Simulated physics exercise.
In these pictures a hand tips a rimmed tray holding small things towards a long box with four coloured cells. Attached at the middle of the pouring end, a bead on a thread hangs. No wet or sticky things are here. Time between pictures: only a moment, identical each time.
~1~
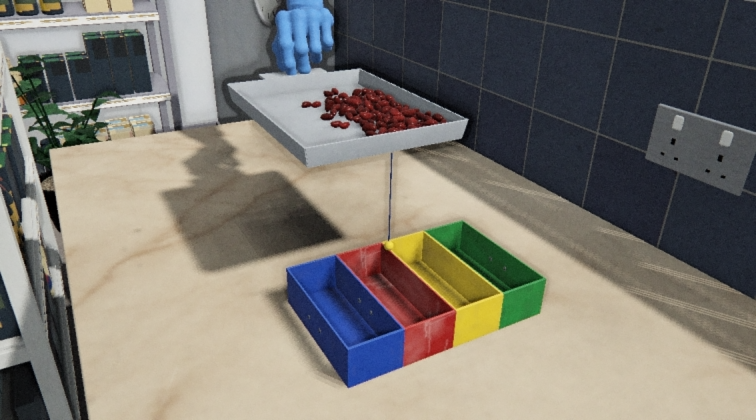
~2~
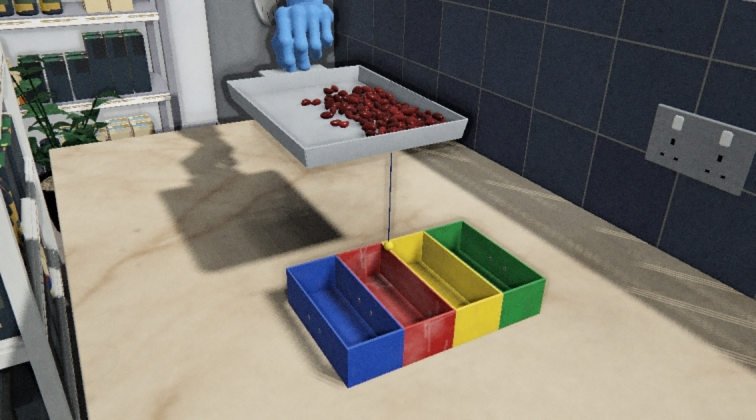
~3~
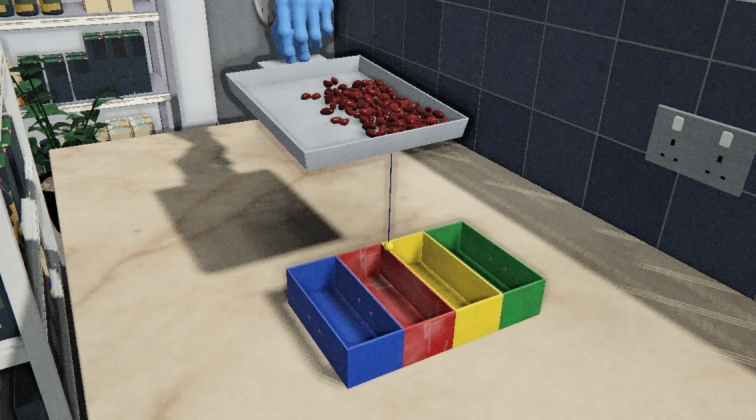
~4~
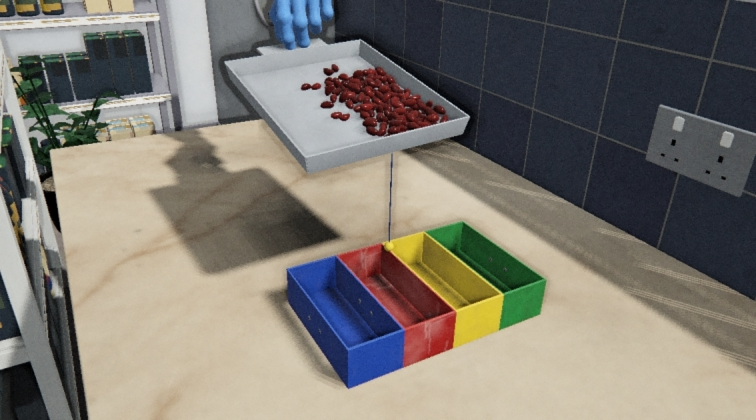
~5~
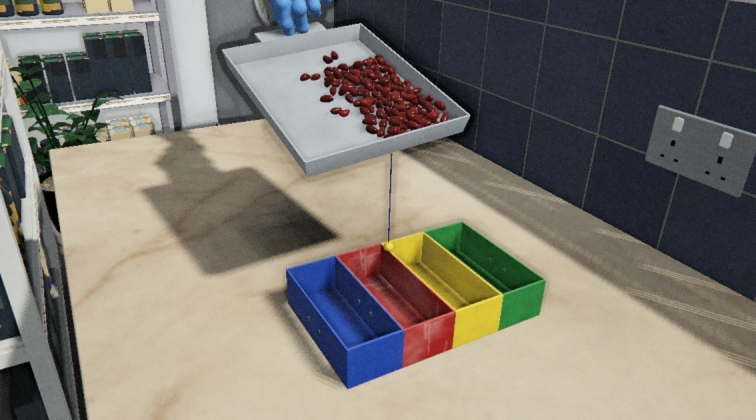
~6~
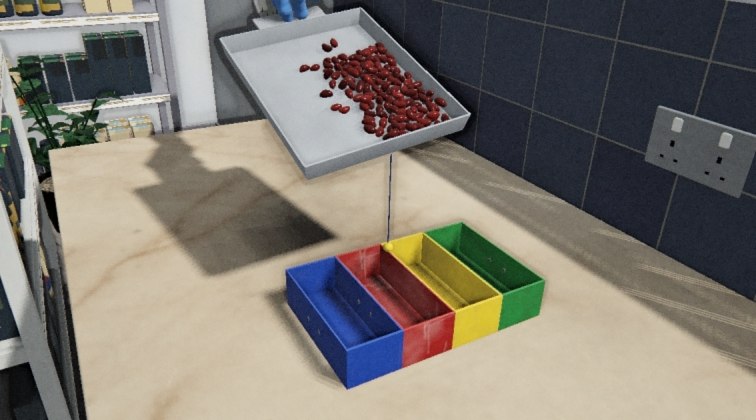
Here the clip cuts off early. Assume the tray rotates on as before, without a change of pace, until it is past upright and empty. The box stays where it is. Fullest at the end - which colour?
Blue cell.
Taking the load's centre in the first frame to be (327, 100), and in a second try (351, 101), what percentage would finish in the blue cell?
Shares: 70 % for the first, 70 % for the second.
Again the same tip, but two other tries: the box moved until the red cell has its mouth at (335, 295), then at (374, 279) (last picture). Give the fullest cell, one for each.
Try one goes to red; try two goes to that blue cell.
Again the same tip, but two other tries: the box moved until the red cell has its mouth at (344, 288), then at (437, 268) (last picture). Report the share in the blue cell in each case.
In turn 20 and 20 in a hundred.
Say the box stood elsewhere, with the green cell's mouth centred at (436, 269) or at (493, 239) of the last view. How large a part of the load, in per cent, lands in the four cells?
100 % for the first, 50 % for the second.
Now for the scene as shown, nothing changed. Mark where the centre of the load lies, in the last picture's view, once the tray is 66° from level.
The middle of the pieces shows up near (361, 131).
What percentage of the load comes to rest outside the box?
Roughly 10 per cent.
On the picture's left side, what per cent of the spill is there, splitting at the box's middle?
80 per cent, about.
Shortly afterwards, tray tipped steeply; all but a few on the tray; only a few in the blue cell; a little falling or outside the box.
Next, tray tipped past a quarter turn; near half on the tray; near a quarter in the blue cell; only a few in the red cell; near a quarter falling or outside the box.
Some moments later, tray tipped past a quarter turn; near two thirds in the blue cell; near a quarter in the red cell; only a few in the yellow cell; a little falling or outside the box.
In the end, tray tipped past a quarter turn; near two thirds in the blue cell; near a quarter in the red cell; only a few in the yellow cell; none at all in the green cell; a little outside the box.
